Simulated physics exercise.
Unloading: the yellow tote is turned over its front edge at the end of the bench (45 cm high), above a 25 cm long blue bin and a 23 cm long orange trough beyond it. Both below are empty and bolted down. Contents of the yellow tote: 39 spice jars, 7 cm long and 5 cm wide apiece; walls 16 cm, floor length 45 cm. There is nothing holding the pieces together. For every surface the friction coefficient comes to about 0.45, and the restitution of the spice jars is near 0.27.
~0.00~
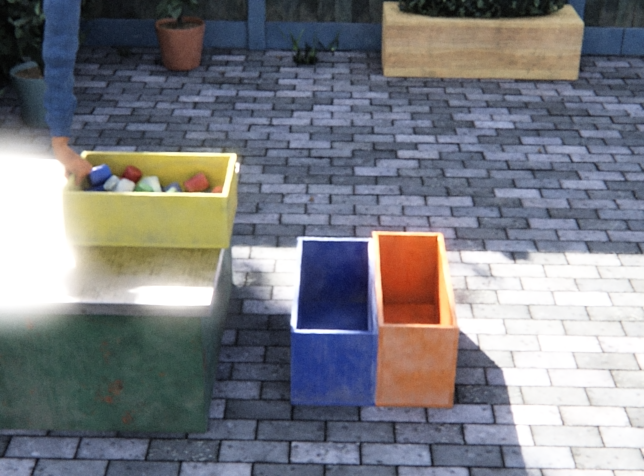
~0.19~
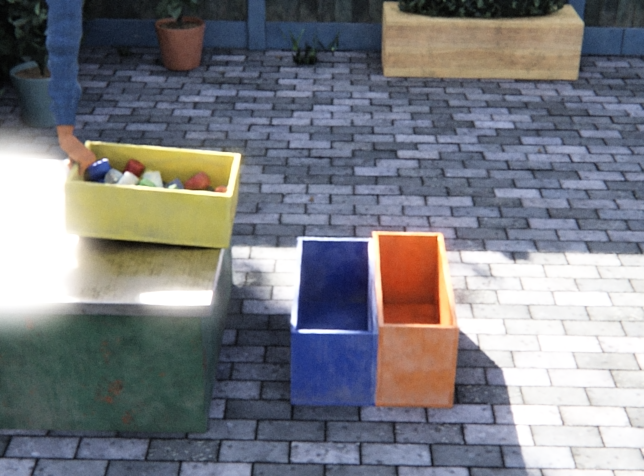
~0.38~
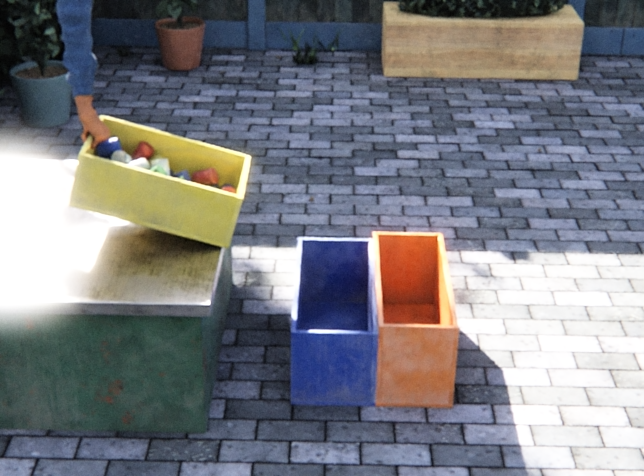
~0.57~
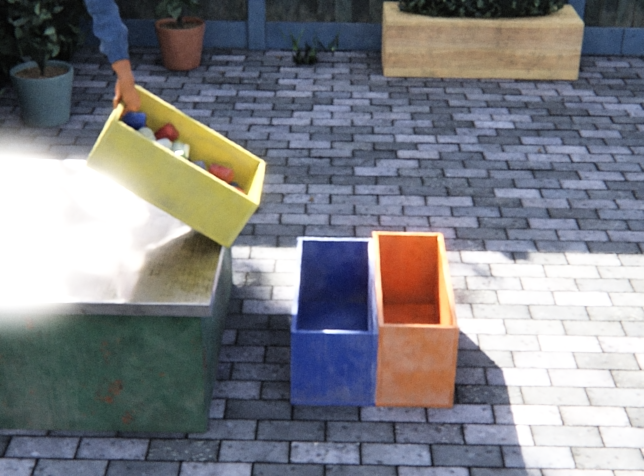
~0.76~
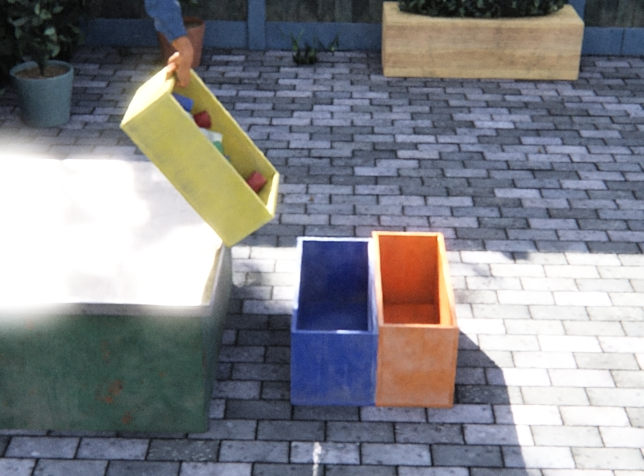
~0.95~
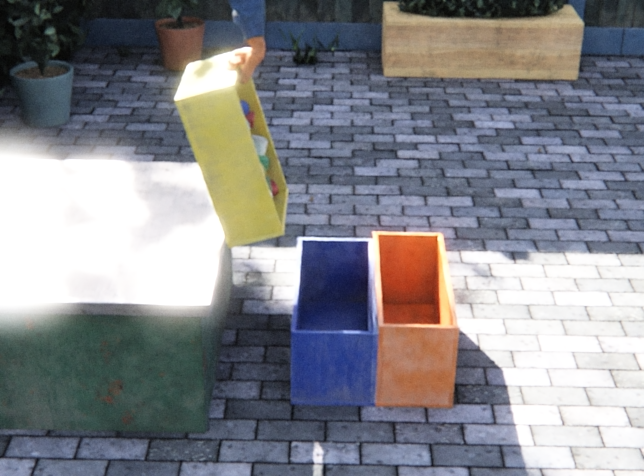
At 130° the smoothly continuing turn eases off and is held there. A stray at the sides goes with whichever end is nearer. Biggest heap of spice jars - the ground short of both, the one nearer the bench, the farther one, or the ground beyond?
Answer: First.
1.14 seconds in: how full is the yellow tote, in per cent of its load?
Still in there: Some 85 per cent.
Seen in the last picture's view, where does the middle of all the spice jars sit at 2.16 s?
About (335, 338).
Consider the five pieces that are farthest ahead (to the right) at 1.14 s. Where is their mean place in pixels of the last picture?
Mean position approx. (318, 209).
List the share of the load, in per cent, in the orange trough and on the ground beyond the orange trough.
About 5 in a hundred first and about 0 in a hundred second.
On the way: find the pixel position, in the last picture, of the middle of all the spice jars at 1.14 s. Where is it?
It's centred at about (258, 182).
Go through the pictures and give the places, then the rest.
In the first frame (places track the rim corner closest to us here), yellow tote (222, 195); blue bin (374, 332); tipped 0°; all still inside.
In the second frame, yellow tote (227, 195); tipped 4°.
In the third frame, yellow tote (238, 196); tipped 16°.
In the fourth frame, yellow tote (255, 202); tipped 32°.
In the fifth frame, yellow tote (271, 213); tipped 52°.
In the sixth frame, yellow tote (282, 230); blue bin (374, 332); tipped 73°; all still inside.
After 1.14 s, tilt 94°; 34 still in the yellow tote and 5 in the air.
After 1.39 s, tilt 116°; 17 still in the yellow tote, 11 in the blue bin, 1 in the orange trough and 10 in the air.
After 1.72 s, tilt 130°; 34 in the blue bin, 2 in the orange trough and 3 in the air.
When it is over (at 2.16 s), 37 in the blue bin and 2 in the orange trough.
